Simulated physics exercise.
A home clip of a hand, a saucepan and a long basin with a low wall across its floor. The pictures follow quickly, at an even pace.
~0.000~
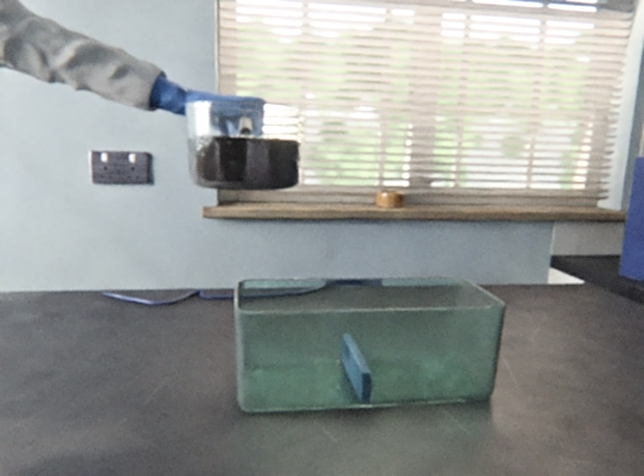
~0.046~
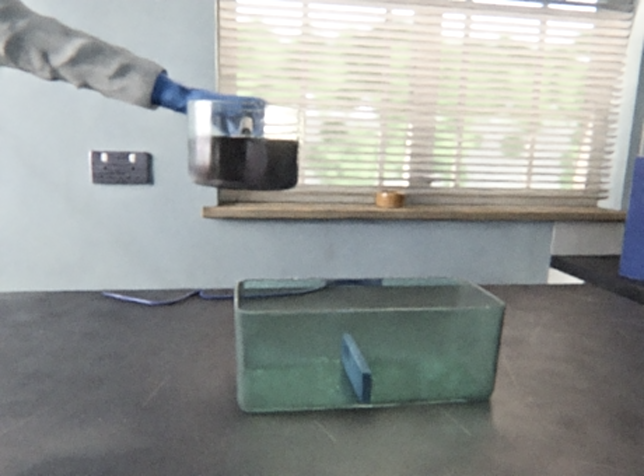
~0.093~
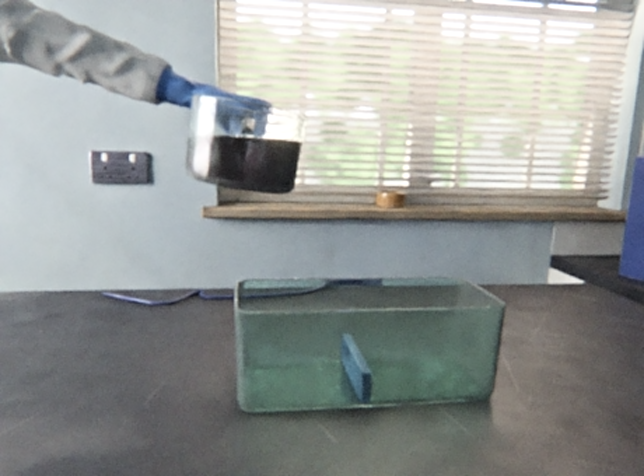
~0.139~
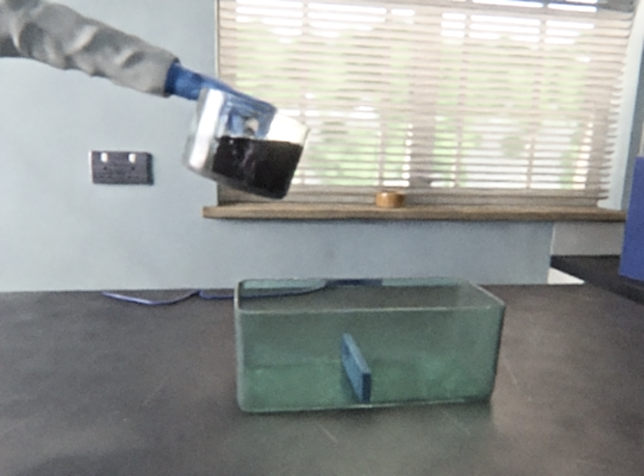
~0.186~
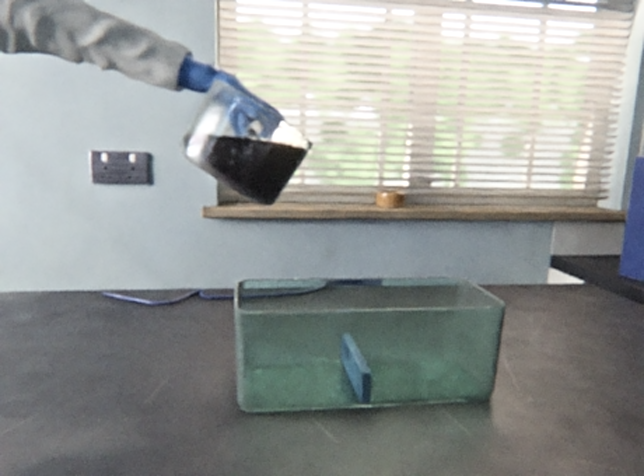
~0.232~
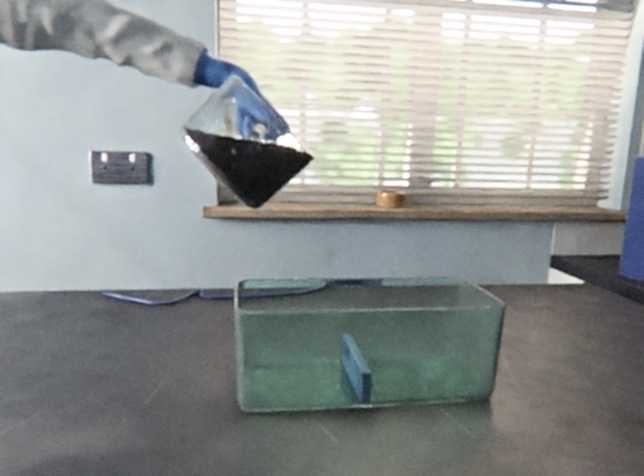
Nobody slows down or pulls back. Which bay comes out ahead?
Most lies in the left part.
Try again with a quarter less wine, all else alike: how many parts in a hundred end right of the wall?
Roughly 10 in a hundred.
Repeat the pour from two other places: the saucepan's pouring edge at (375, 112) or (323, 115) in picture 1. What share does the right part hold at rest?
Near 80 % and 65 %.
Then, 0.47 s in, the tilt is 107° and 32 per cent is still to pour, 14 is left of the wall and 0 right of it.
Then, 0.64 s in, the tilt is 110° and 7 per cent is still to pour, 66 is left of the wall and 15 right of it.
Then, 0.82 s in, the tilt is 110° and 0 per cent is still to pour, 72 is left of the wall and 17 right of it.
Then, 1.02 s in, the tilt is 110° and 0 per cent is still to pour, 75 is left of the wall and 21 right of it.
Finally, 73 per cent lies left of the wall, 23 right of it and 4 outside.
